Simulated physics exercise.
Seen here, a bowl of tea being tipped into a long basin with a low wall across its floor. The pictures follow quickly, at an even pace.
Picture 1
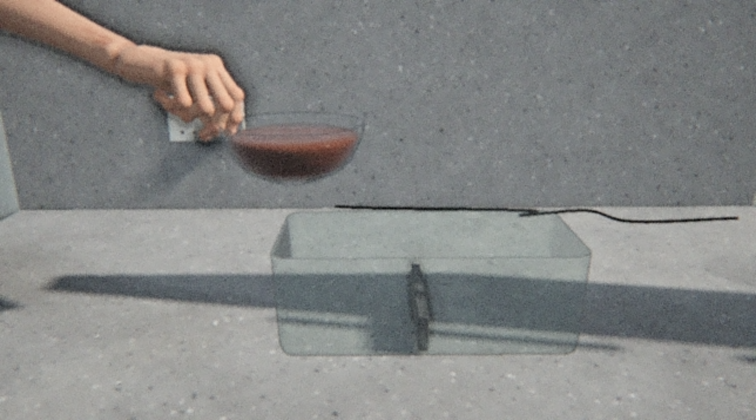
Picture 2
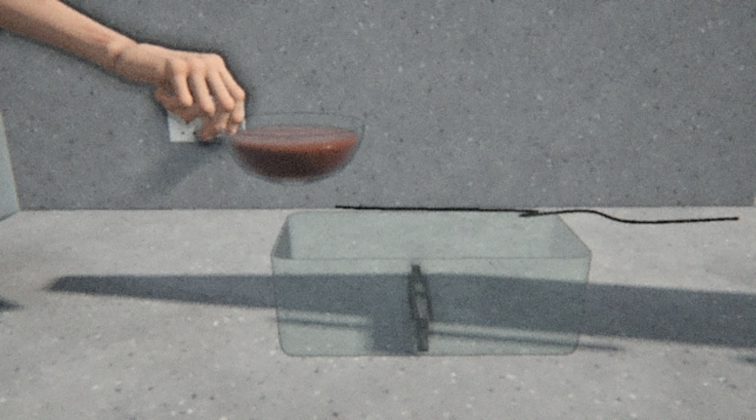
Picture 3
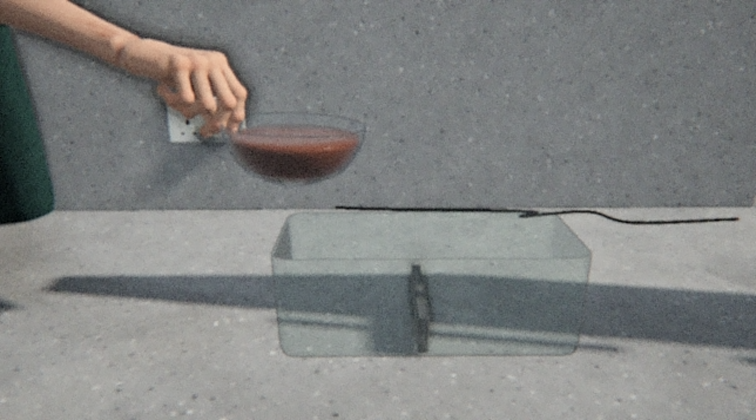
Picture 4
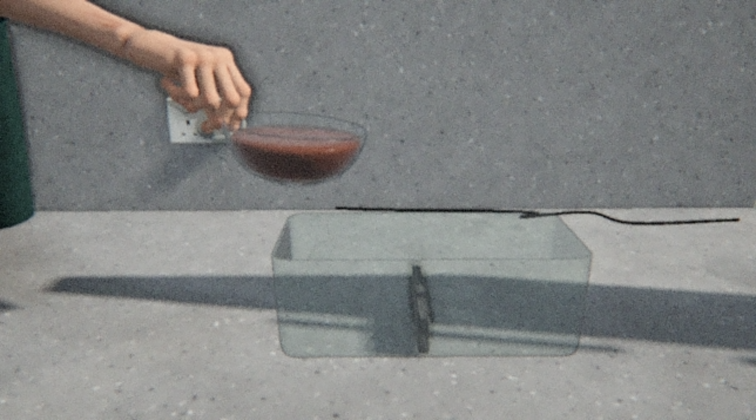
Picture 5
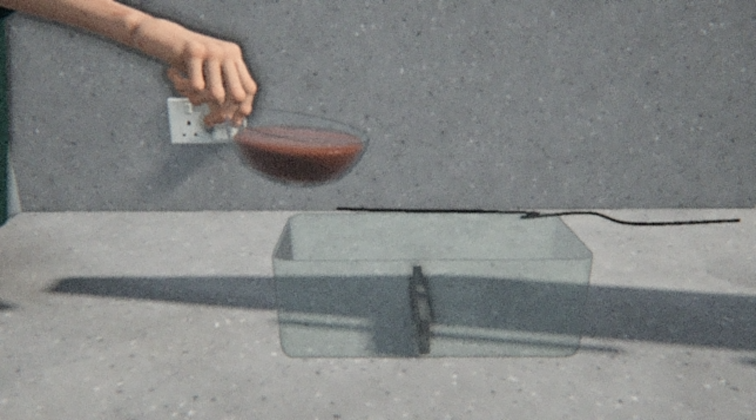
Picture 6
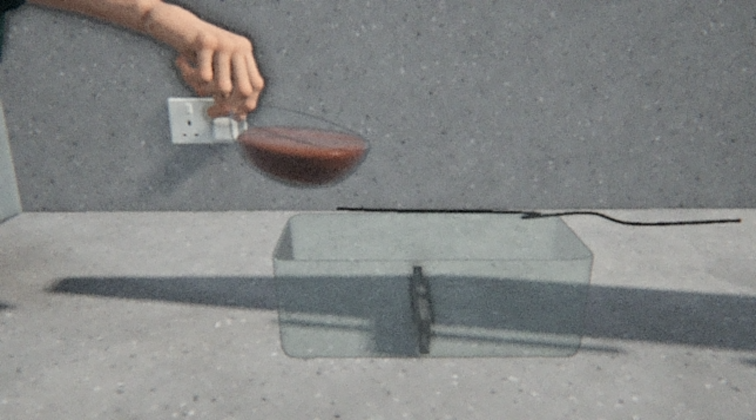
A hand slowly tilts a glass bowl of tea rightward above a long clear basin.
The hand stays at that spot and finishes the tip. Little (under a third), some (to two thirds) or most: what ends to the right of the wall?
In the end under a third is right of the wall.
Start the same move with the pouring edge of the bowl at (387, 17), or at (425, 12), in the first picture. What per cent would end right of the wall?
In turn 75 and 85 in a hundred.
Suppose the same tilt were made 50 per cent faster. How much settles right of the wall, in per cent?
Roughly 15 in a hundred.
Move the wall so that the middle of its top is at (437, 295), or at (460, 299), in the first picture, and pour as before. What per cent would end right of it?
In turn 10 and 20 in a hundred.
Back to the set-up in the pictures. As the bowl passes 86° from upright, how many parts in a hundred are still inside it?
It comes to 15 per cent or so.
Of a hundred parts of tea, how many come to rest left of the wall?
It comes to 75 per cent or so.
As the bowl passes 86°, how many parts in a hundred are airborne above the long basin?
Close to 25 per cent.
A moment on, the bowl is tipped on its side and 13 per cent is still to pour, 40 is left of the wall and 20 right of it.
Next, the bowl is tipped right over and 0 per cent is still to pour, 73 is left of the wall and 25 right of it.
Then the bowl is tipped right over and 0 per cent is still to pour, 73 is left of the wall and 25 right of it.
Later the bowl is tipped right over and 0 per cent is still to pour, 73 is left of the wall and 25 right of it.
At rest 73 per cent lies left of the wall, 25 right of it and 2 outside.
